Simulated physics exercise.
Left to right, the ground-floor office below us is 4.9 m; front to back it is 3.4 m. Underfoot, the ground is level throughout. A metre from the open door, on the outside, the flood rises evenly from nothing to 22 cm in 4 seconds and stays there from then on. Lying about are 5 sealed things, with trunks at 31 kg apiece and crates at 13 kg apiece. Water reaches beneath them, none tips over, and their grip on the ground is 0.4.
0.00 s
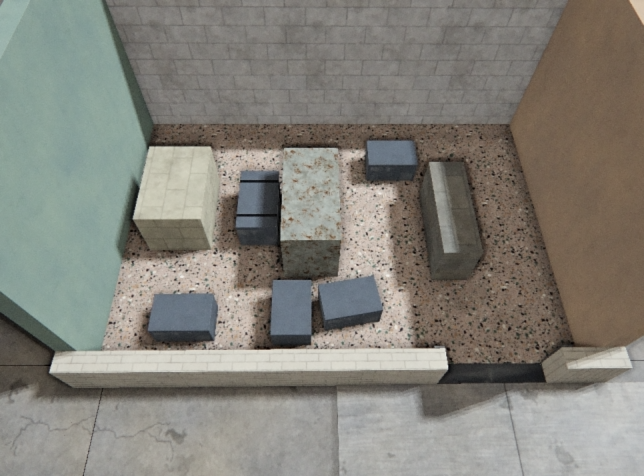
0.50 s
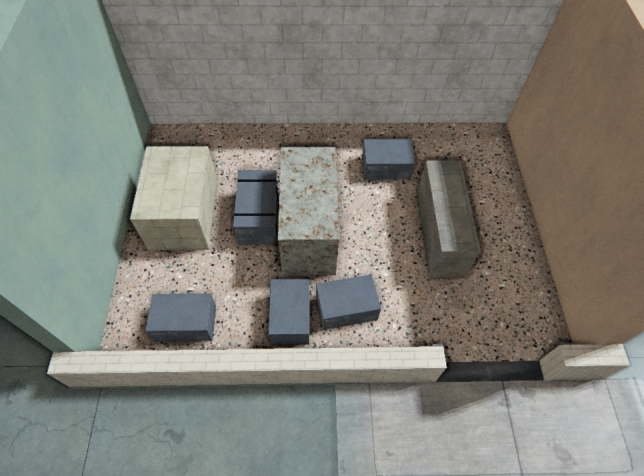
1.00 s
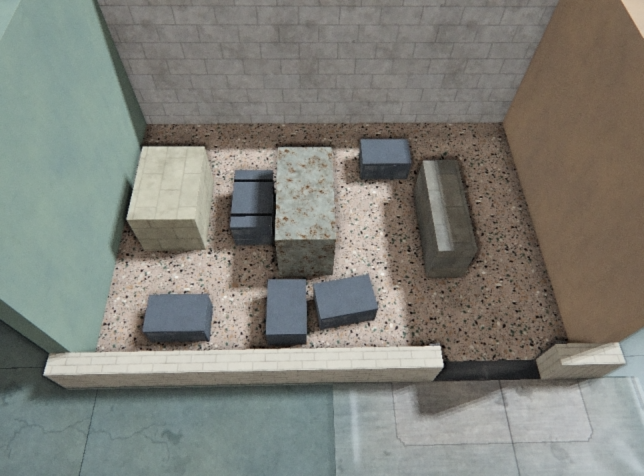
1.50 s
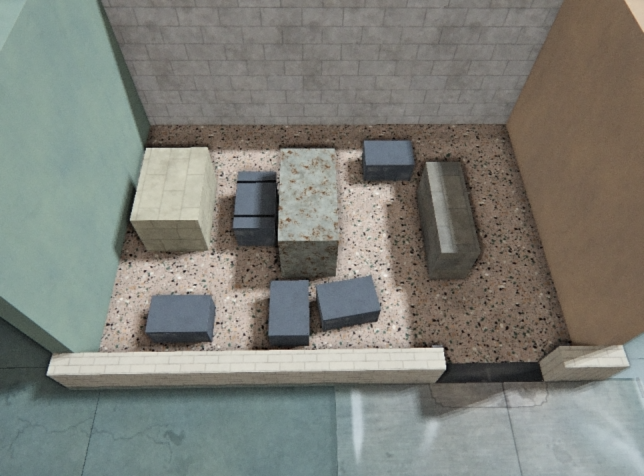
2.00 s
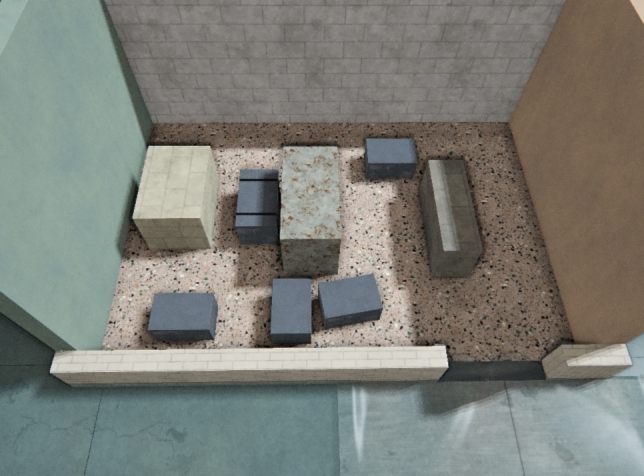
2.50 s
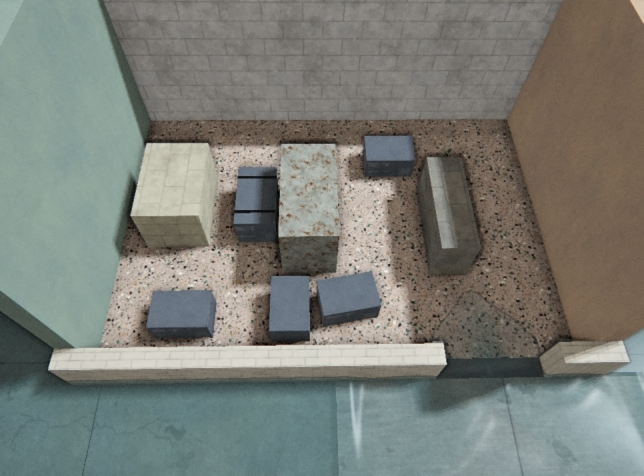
At the start, a walled room seen from above holds a pale block, a speckled block, a dark gray block and several blue-gray boxes on pebbled ground, with dry paving outside. A bluish sheen of water then spreads across the paving and finally reaches just inside the doorway, while the objects stay still.
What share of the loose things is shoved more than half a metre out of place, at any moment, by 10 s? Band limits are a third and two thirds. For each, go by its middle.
I expect the share that gets shoved will be below a third.
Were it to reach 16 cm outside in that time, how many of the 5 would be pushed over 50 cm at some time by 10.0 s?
I count 0 of them in that case.
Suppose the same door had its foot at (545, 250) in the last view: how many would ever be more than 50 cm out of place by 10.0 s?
In that case the number is 2.
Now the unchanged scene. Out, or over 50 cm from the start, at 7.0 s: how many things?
I count 0 of them.
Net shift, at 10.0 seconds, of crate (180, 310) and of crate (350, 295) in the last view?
Respectively 0 and 30 centimetres.
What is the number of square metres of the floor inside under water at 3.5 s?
About 2.5 m2 is covered.
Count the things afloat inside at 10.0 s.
2 at that moment.
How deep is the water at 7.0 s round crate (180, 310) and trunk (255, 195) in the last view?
Roughly 1 and 0 cm.
After 3.5 s 0 of 5 are over 50 cm from their spots; 0 afloat.
After 4.5 s 0 of 5 are over 50 cm from their spots; 0 afloat.
After 7.0 s 0 of 5 are over 50 cm from their spots; 0 afloat.
After 10.0 s 0 of 5 are over 50 cm from their spots, and 1 have been at some point; 2 afloat.
